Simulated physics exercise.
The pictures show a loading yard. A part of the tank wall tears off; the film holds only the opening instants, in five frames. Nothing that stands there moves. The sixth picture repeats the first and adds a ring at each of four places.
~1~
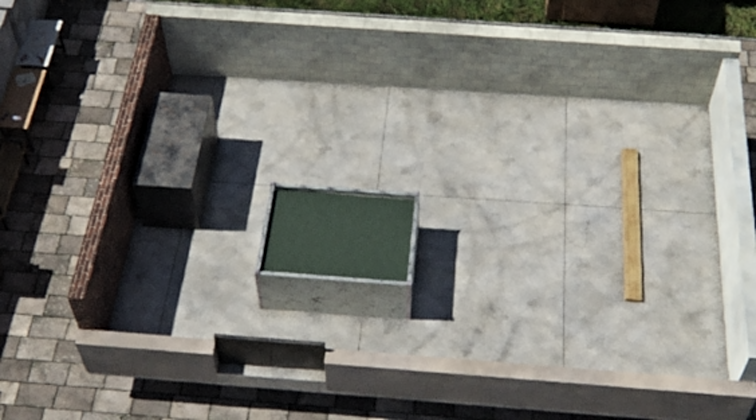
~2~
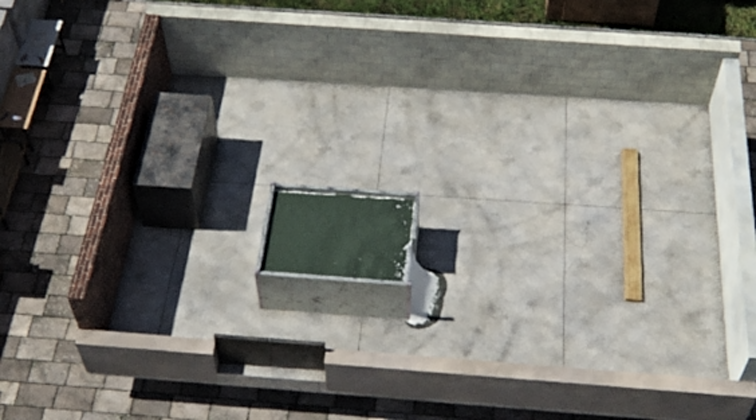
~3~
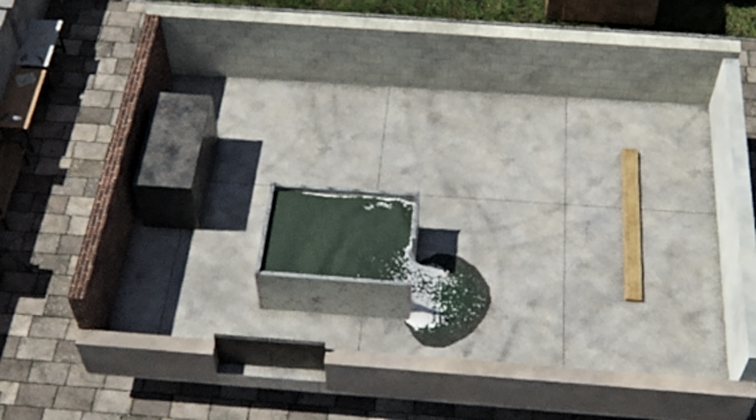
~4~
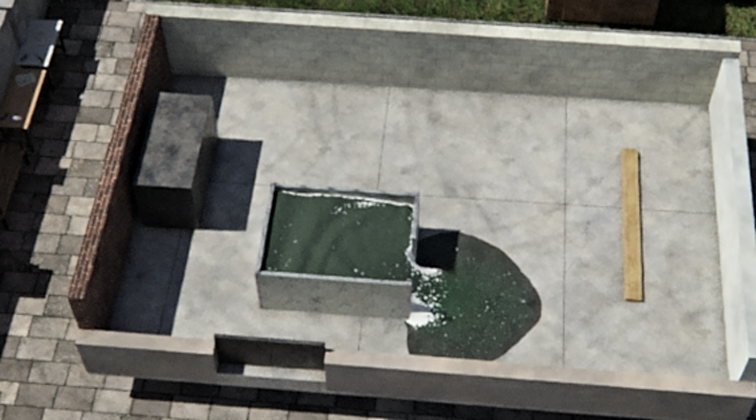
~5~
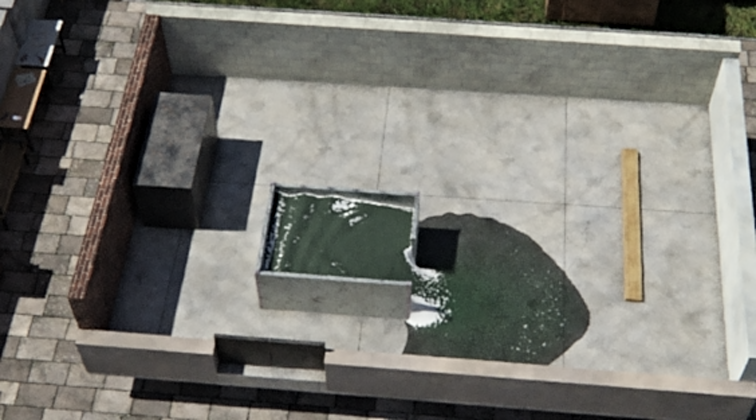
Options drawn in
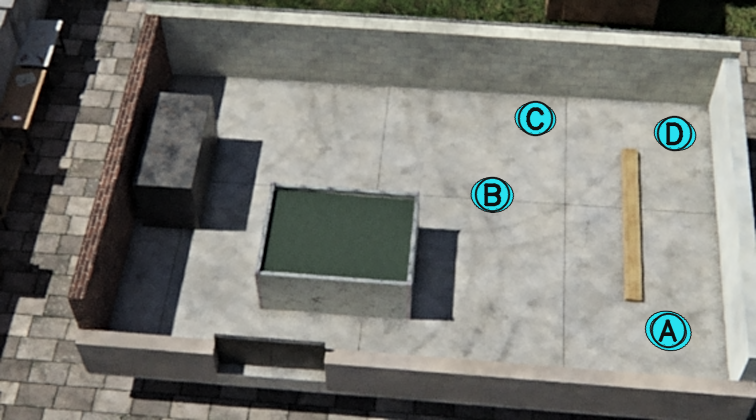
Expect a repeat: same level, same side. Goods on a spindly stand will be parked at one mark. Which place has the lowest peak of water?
B is best.
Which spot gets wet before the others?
A it is.
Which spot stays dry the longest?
Here it is spot C.
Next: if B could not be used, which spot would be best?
That is spot C.
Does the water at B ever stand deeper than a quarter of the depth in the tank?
No, less.
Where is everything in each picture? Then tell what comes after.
Tank full, its middle at (339, 236); shut gate at (271, 349).
Water covers 1 % of the ground and shows as far out as (424, 324).
Water covers 3 % of the ground and shows as far out as (486, 297).
Water covers 8 % of the ground and shows as far out as (534, 317).
Water covers 13 % of the ground and shows as far out as (582, 324).
On the marked copy, A at (668, 330); B at (492, 194); C at (535, 118); D at (674, 133).
For spot A, the water peaks at about 34 % of the depth that stood in the tank.
For spot B, the water peaks at about 8 % of the depth that stood in the tank.
For spot C, the water peaks at about 15 % of the depth that stood in the tank.
For spot D, the water peaks at about 31 % of the depth that stood in the tank.
